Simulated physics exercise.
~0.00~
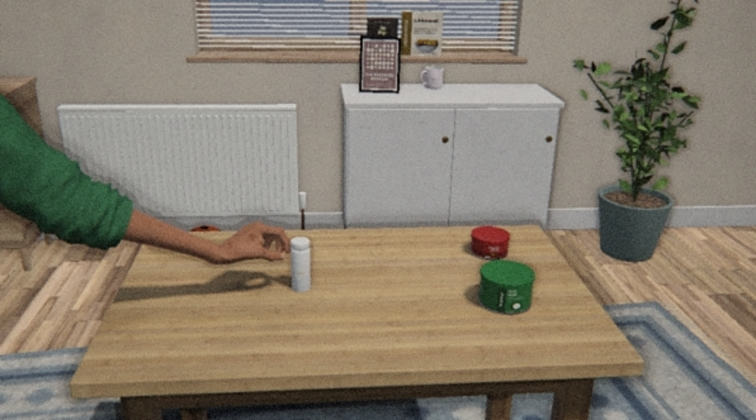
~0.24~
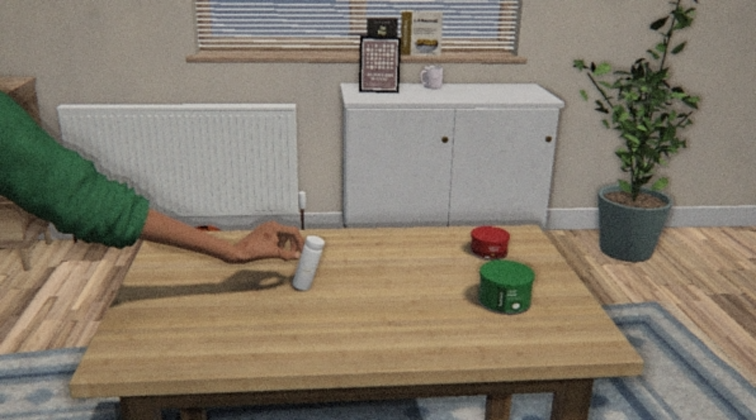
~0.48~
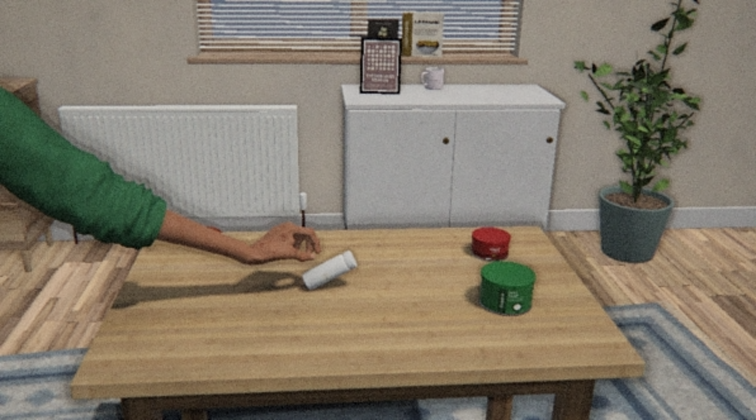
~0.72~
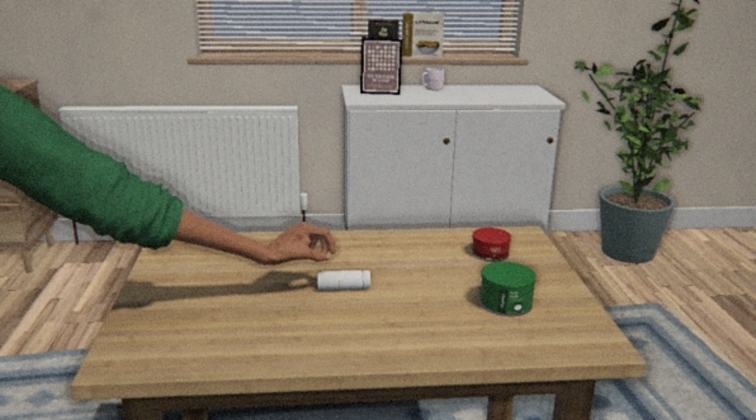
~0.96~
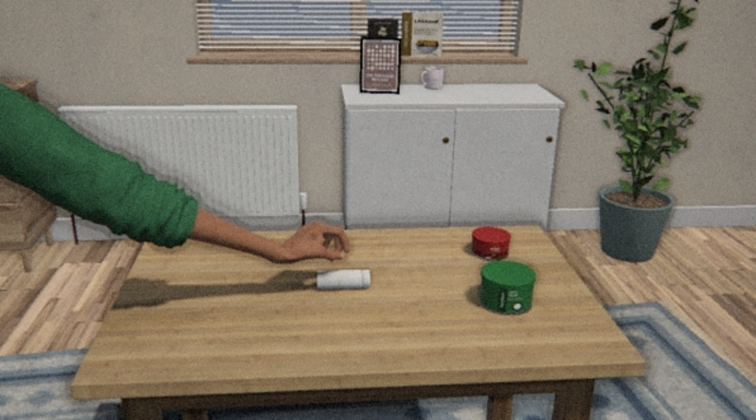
An arm in a green sleeve reaches in from the left over a light wooden table, seen from slightly above in a room with a radiator, a white cabinet and a potted plant behind. A white shaker stands upright near the fingertips, while a red tub sits toward the back right and a larger green tub sits nearer on the right. The hand moves right against the upper part of the shaker, which leans to the right. The shaker topples onto its side as the hand continues a little farther right above it. It ends lying on the table, with both tubs still in place.
